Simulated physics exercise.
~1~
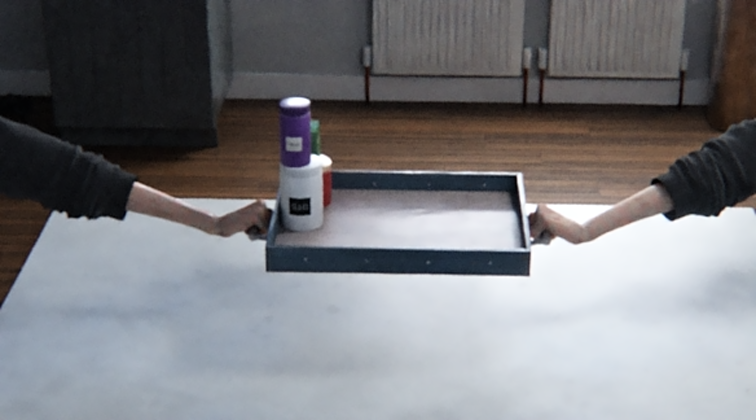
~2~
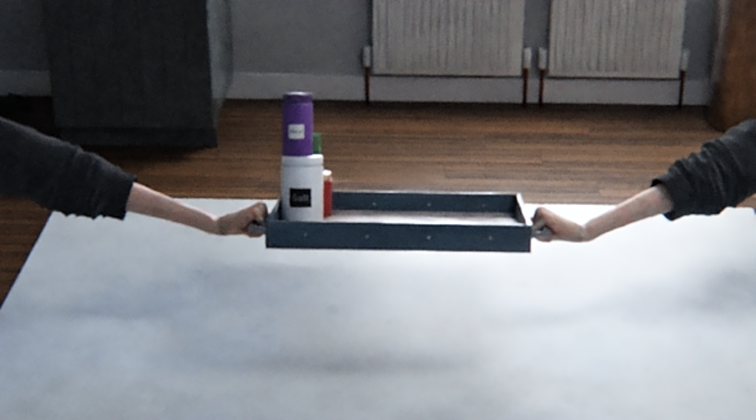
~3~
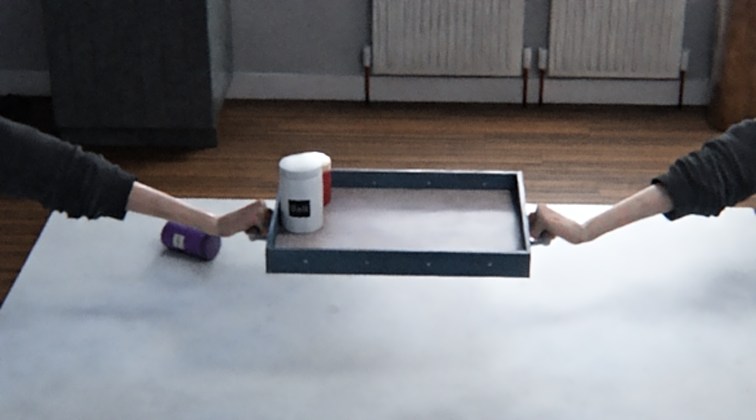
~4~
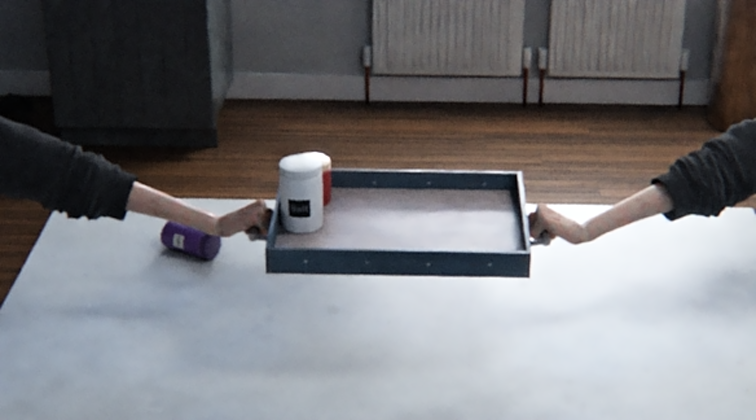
Two hands held a serving tray with jars and a small green item bunched at its left end, tipped it away and levelled it again; the purple jar ended on its side on the table, while the white and red jars stayed standing aboard.
